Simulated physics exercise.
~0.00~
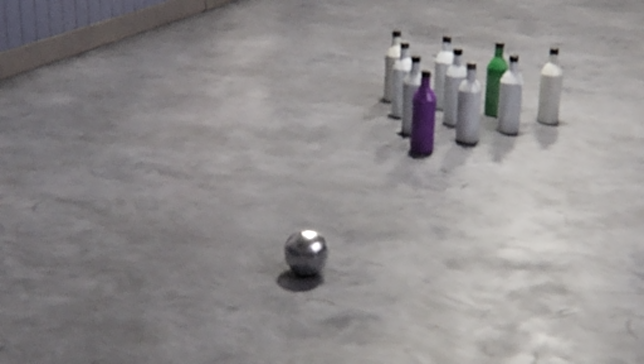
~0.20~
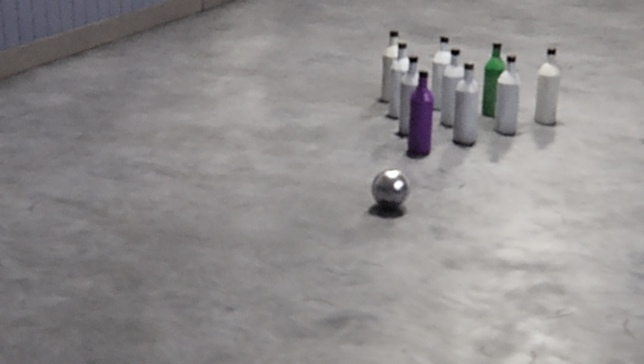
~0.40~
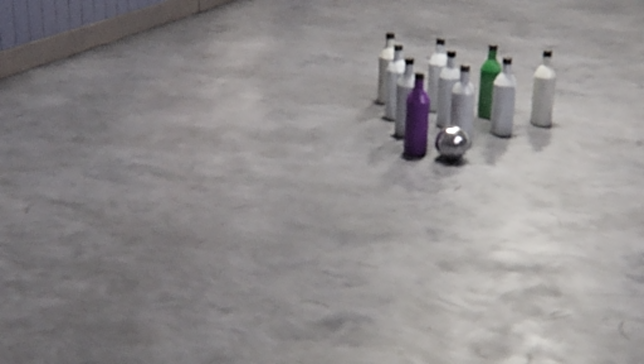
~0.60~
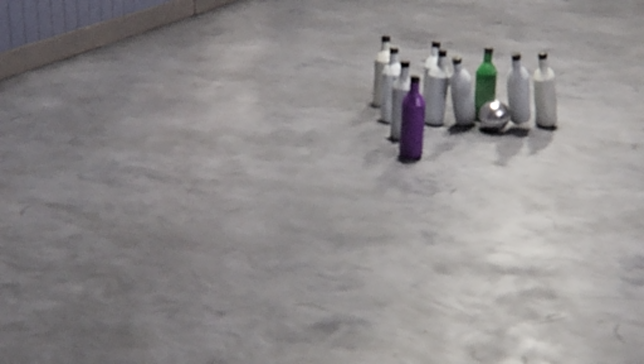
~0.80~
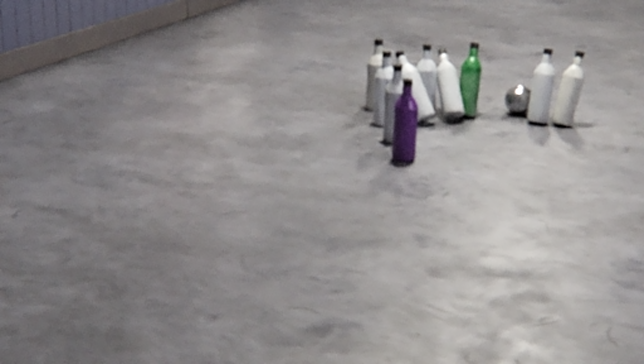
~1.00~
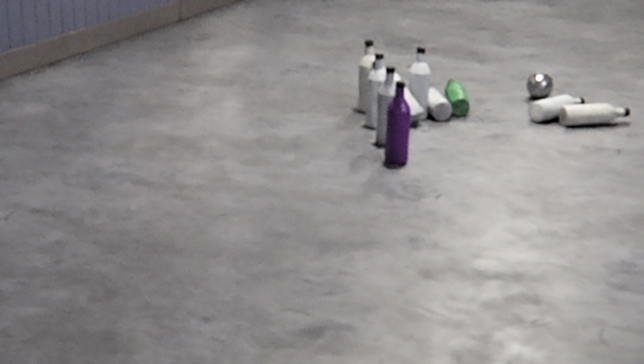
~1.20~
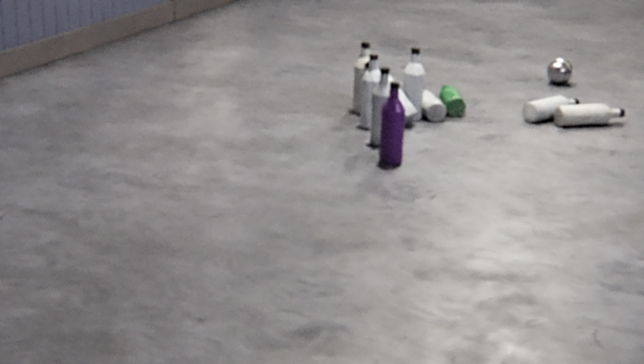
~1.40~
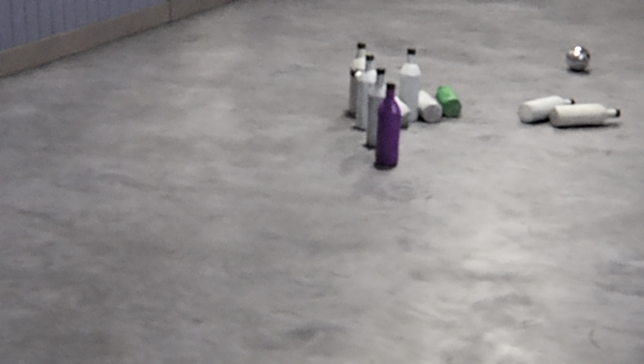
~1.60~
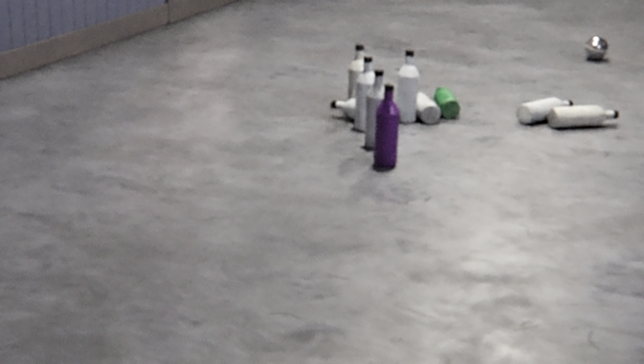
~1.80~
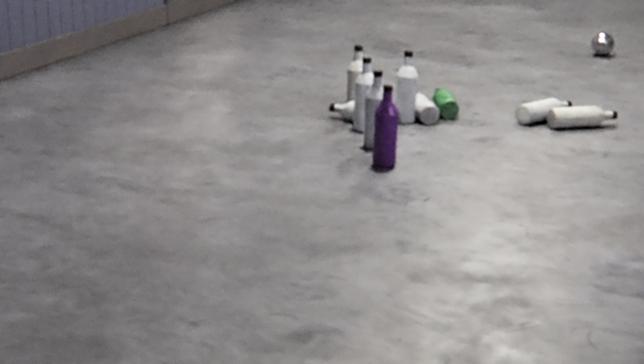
On a grey concrete floor, a steel ball rolls into ten standing bottles, toppling the green one while the purple stays upright.
